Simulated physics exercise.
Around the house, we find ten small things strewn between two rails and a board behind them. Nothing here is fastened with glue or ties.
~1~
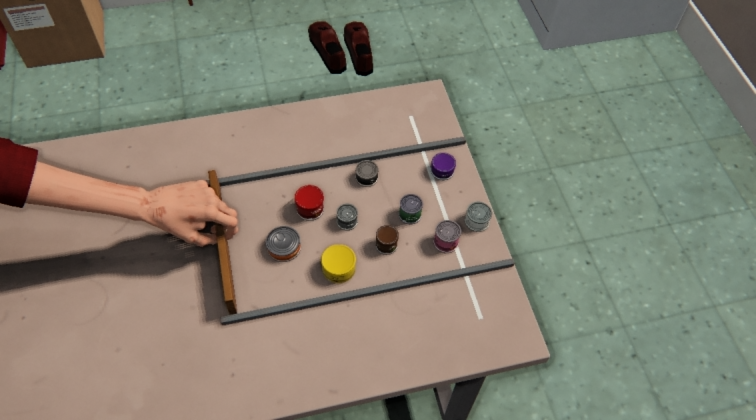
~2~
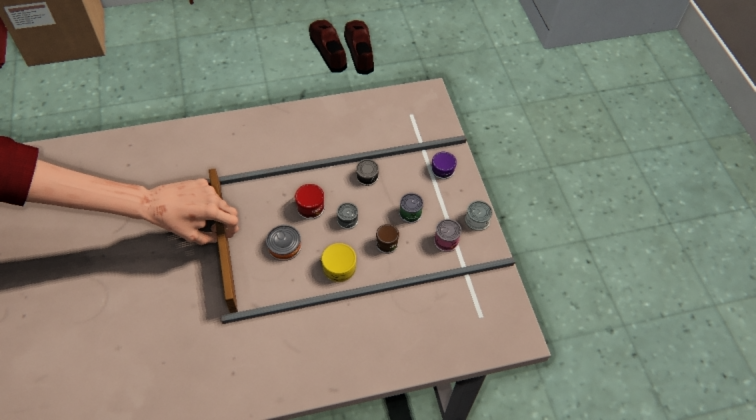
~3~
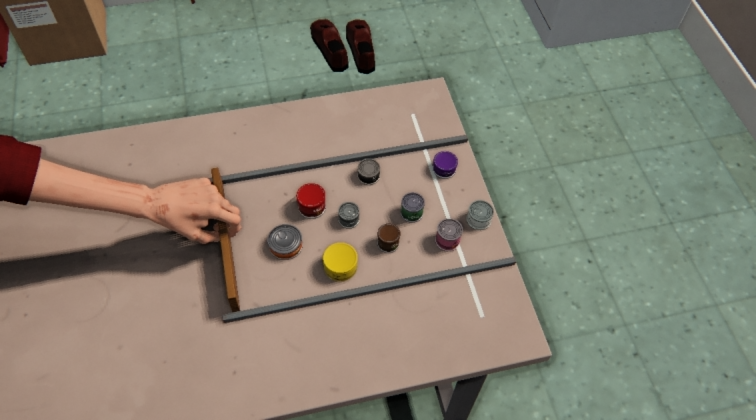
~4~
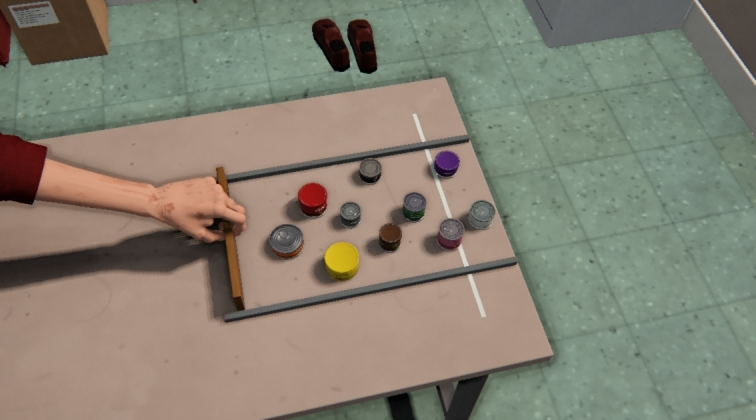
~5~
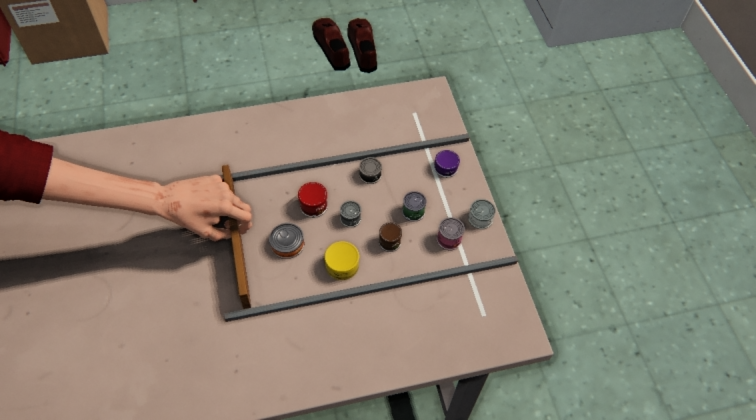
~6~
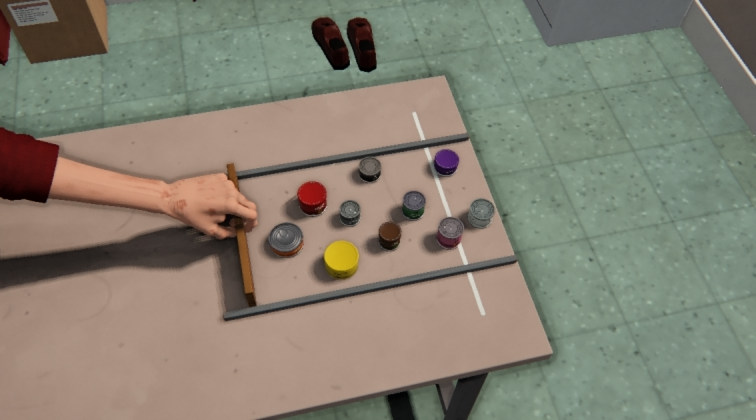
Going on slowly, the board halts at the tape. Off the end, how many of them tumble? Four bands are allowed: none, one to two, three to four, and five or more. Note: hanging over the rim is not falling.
The answer is one to two.
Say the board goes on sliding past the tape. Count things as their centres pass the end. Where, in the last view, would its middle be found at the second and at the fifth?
At (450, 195) for the second, at (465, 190) for the fifth.
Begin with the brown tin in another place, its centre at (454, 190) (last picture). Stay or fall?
From that start the object is safe.
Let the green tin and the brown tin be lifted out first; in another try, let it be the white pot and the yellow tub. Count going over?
That gives 0 for the first pair taken away and 0 for the second.
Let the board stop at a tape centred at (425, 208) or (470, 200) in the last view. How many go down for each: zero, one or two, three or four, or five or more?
So for the first place I'd say zero, and for the second five or more.
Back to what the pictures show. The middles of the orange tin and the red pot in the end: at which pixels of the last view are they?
Answer: First (464, 206), after that (450, 170).
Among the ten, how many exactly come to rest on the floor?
The answer: 1 exactly.
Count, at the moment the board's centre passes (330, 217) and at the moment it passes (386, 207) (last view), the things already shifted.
The number moved is 4 and then 8.
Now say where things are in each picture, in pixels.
The first frame shows white pot (478, 217); purple tin (443, 167); pink tin (447, 237); board (222, 240); tape (442, 208).
The second frame shows purple tin (444, 165); grey pot (348, 216).
The third frame shows pink tin (449, 235); black pot (369, 172).
The fourth frame shows white pot (482, 215); brown tin (390, 238).
The fifth frame shows purple tin (447, 164); green tin (414, 206).
The sixth frame shows white pot (481, 213); purple tin (446, 163); pink tin (450, 233); board (241, 233); tape (445, 204).
Early on, none off yet; white pot at rest near (481, 213); purple tin at rest near (446, 163); pink tin at rest near (450, 233).
A while later, none off yet; white pot at rest near (481, 213); purple tin at rest near (446, 163); pink tin travelled about its own width near (474, 236).
Finally, the number that fall off is one or two; lost, white pot.
